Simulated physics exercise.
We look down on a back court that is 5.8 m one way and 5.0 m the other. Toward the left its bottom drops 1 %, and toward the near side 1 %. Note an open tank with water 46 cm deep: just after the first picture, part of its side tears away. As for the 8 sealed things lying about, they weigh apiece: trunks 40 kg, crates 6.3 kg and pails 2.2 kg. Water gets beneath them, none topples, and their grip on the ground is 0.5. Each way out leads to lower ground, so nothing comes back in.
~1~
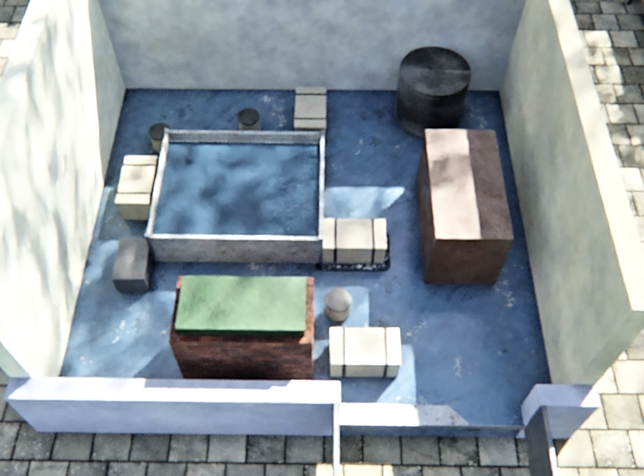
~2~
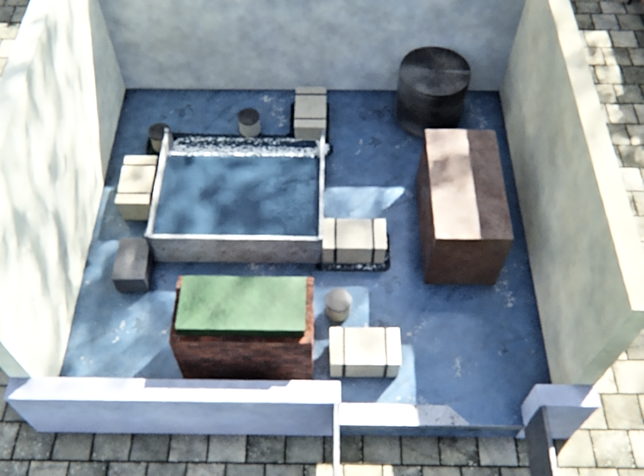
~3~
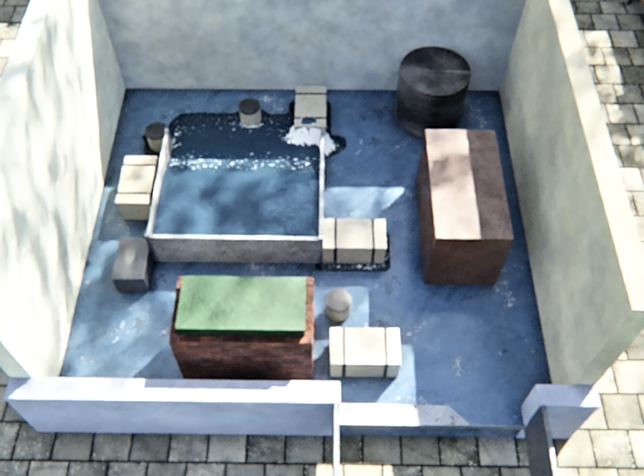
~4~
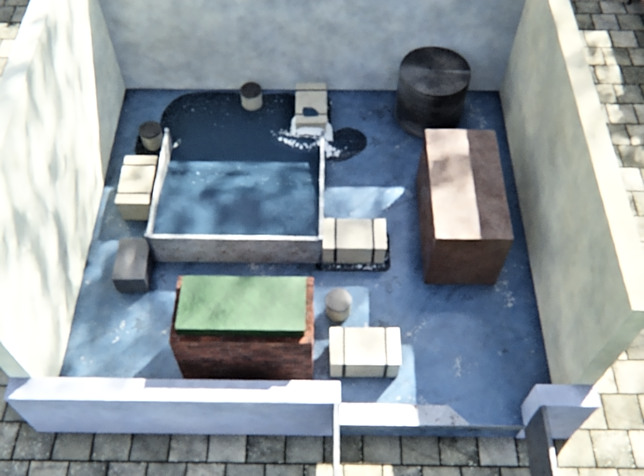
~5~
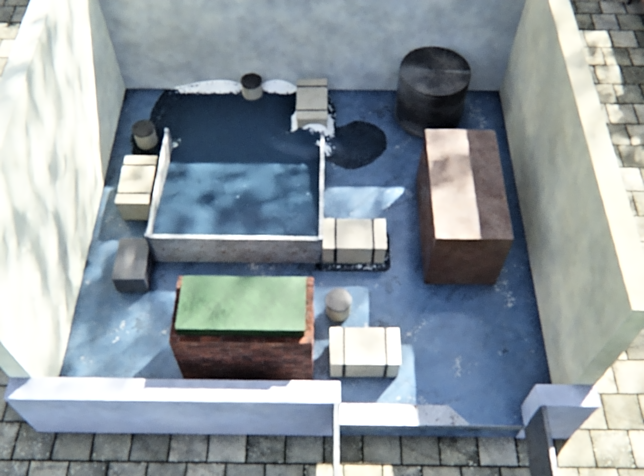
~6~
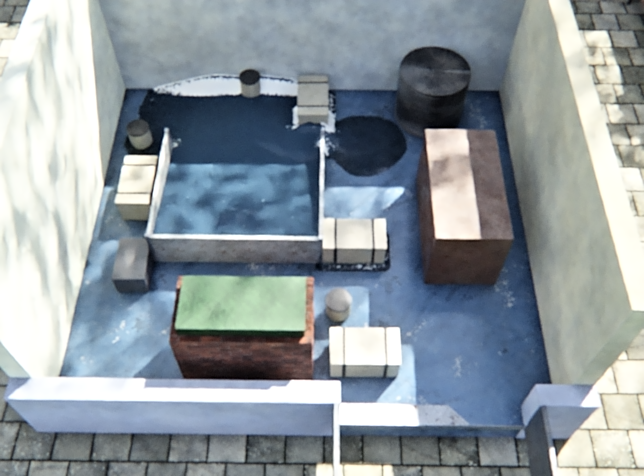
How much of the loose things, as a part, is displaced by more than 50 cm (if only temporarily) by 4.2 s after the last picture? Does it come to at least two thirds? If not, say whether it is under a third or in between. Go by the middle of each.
No, between one and two thirds.
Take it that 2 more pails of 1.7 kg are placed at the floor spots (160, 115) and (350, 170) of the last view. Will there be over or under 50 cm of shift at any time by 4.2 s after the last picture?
Taking them in turn, the first is above the mark and the second above the mark.
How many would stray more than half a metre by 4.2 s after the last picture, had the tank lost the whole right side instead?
In that case the number is 3.
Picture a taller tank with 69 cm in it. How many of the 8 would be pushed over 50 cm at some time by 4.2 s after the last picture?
With that change, 8 of them.
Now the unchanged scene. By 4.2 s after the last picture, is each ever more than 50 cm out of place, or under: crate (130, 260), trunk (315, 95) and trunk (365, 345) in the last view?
Listed in sequence: Higher; higher; lower for the last.
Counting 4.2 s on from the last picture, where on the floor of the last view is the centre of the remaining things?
About (262, 288).
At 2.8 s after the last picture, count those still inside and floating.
2.
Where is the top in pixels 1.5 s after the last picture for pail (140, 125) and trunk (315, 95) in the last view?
Near (155, 147) and (382, 102).
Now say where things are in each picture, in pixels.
In the first picture, a pail at (249, 116), on the bottom; a pail at (160, 131) rests on the ground; 3.6 m2 under water; 0 of 8 have shifted.
In the second picture, a pail at (249, 116), on the bottom; a pail at (160, 131), on the bottom; 4.4 m2 under water; 0 of 8 have shifted.
In the third picture, a pail at (250, 106) rests on the ground, 19 cm from its start; a pail at (156, 130), on the bottom, 5 cm from its start; water covers 5.4 m2; 2 of 8 have shifted.
In the fourth picture, a pail at (251, 90) rests on the ground, 51 cm from its start; a pail at (150, 129) rests on the ground, 15 cm from its start; 6.5 m2 under water; 3 of 8 have shifted.
In the fifth picture, a pail at (251, 80) floats, 69 cm from its start; a pail at (143, 128), on the bottom, 25 cm from its start; water covers 7.4 m2; 3 of 8 have shifted.
In the sixth picture, a pail at (250, 76) floats, 69 cm from its start; a pail at (138, 127) rests on the ground, 33 cm from its start; water covers 8.0 m2; 3 of 8 have shifted.
Then, 0.4 s after the last picture 1 of 8 are over 50 cm from their spots; 1 afloat.
Then, 1.5 s after the last picture 1 of 8 are over 50 cm from their spots; 2 afloat.
Then, 2.8 s after the last picture 3 of 8 are over 50 cm from their spots; 2 afloat.
Then, 4.2 s after the last picture 4 of 8 are over 50 cm from their spots, and 5 have been at some point; 4 afloat.
